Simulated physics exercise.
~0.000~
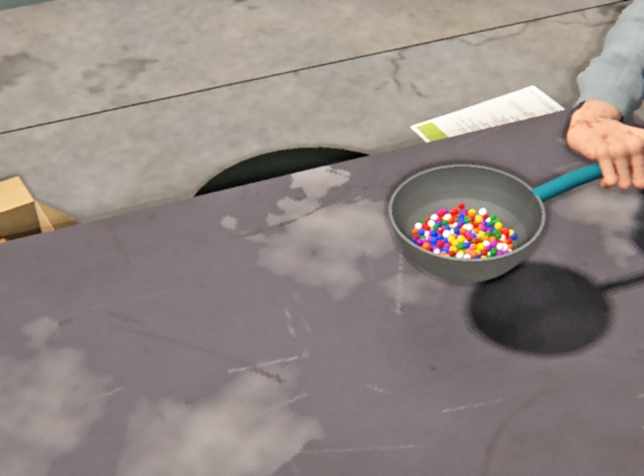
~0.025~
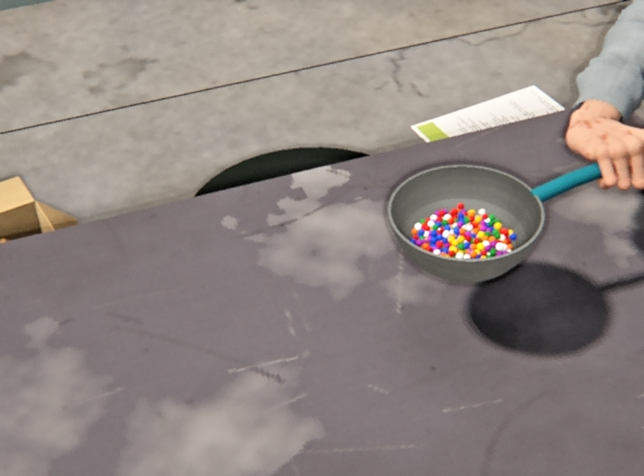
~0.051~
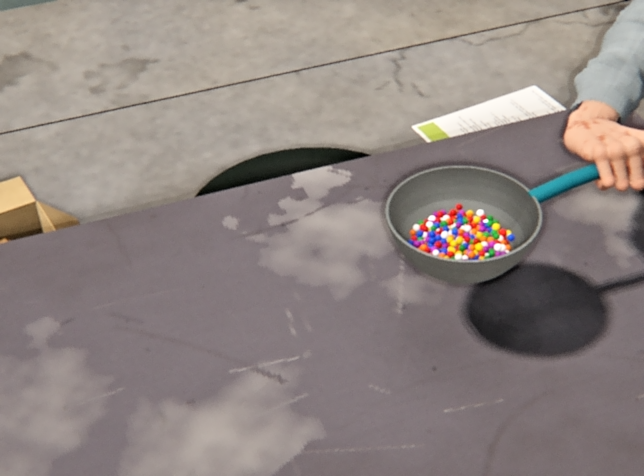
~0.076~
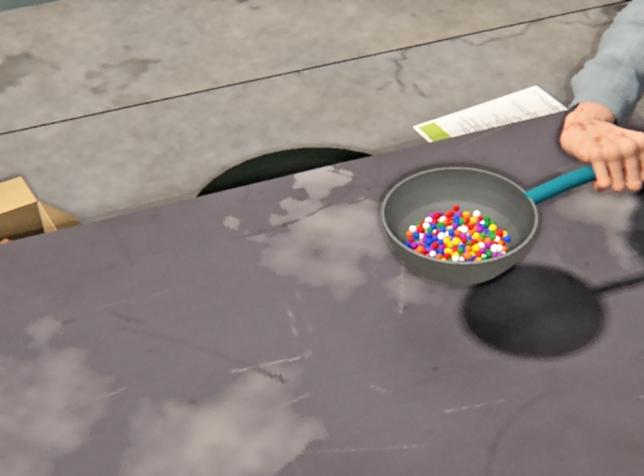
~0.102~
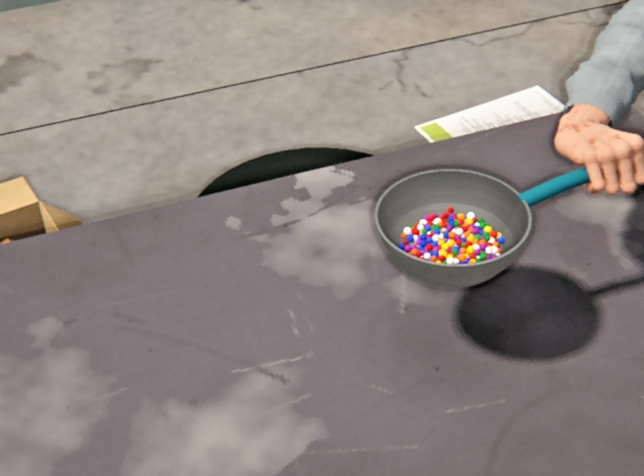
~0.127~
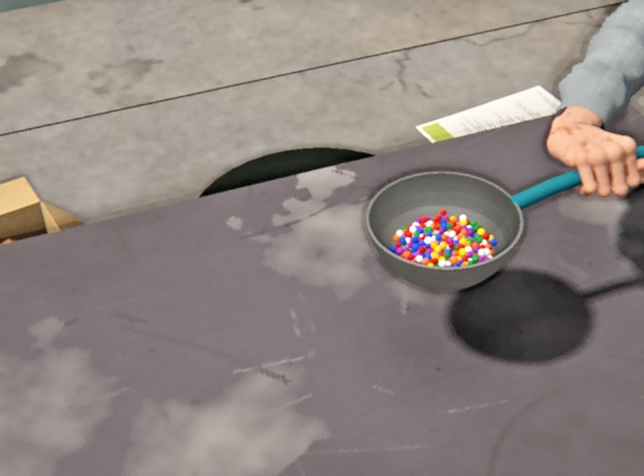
A hand holding a grey pan of multicoloured beads by its teal handle, moving it slightly left above a dark, worn surface.
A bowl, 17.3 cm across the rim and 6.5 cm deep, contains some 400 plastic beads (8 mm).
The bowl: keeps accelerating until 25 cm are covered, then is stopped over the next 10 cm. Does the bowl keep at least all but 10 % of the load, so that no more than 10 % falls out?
Yes, it keeps it.
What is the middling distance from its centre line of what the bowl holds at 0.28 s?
Around 4.0 cm.
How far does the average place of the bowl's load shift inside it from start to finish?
I'd estimate close to 3.0 cm.
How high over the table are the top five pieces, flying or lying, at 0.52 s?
Height: Some 19 centimetres.
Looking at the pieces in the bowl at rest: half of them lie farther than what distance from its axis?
Somewhere close to 4.5 cm, I reckon.
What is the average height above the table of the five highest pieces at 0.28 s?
Roughly 16 centimetres.
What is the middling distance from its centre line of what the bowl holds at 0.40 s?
Roughly 4.0 centimetres.
Then, at 0.28 s, tilt 0 degrees; bowl 100 %; middle of all pieces near (338, 279).
After 0.40 s, tilt 0 degrees; bowl 100 %; middle of all pieces near (200, 315).
After 0.52 s, tilt 0 degrees; bowl 100 %; middle of all pieces near (142, 323).
After 0.63 s, tilt 0 degrees; bowl 100 %; middle of all pieces near (146, 324).
At rest (1.2 s), bowl 100 %.
